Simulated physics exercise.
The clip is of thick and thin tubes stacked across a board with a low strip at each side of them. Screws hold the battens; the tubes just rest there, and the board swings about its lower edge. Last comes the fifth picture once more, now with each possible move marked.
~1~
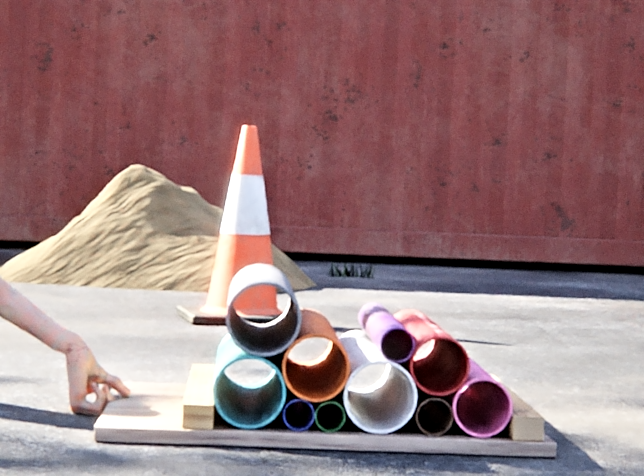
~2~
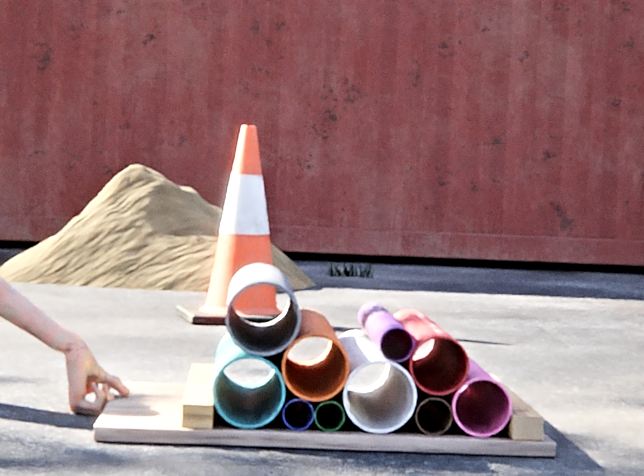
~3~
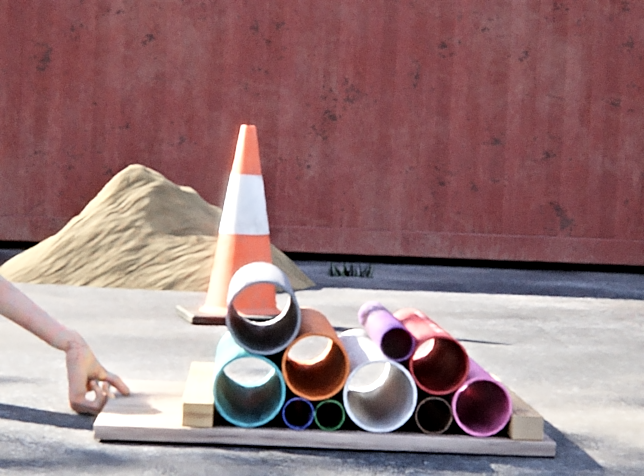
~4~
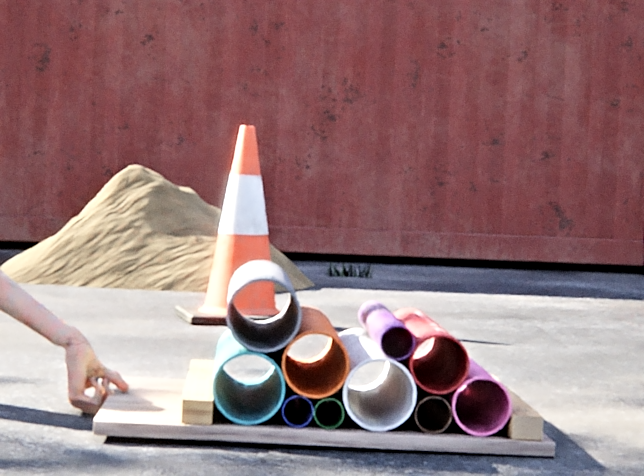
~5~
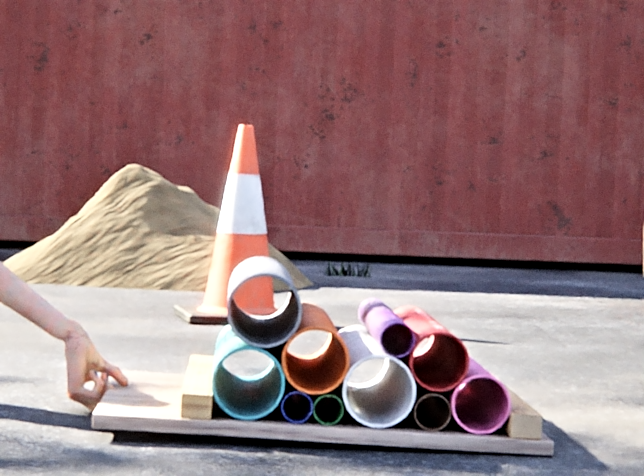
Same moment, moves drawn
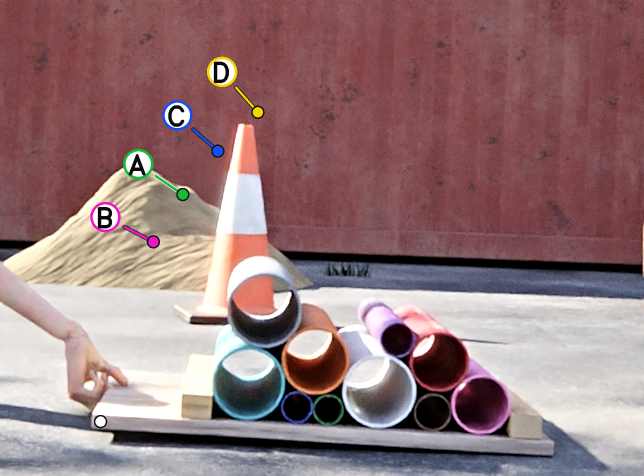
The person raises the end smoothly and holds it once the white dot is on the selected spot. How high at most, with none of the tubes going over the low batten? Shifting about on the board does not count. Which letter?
Up to C.
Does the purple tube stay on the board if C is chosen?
The purple tube: Yes.
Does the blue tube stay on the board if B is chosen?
The blue tube: Yes.
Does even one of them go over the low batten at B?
At B: No.
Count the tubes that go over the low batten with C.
With C, none.
On the marked copy, A at (183, 194); B at (153, 242); C at (218, 151); D at (258, 112); the white dot at (100, 422).
Following C. Soon after the start, board at 21°.
Later, board at 39°.
In the end, board at 39°, none over the low batten.
As for the rest, A none over the low batten; B none over the low batten; D one over the low batten (red).
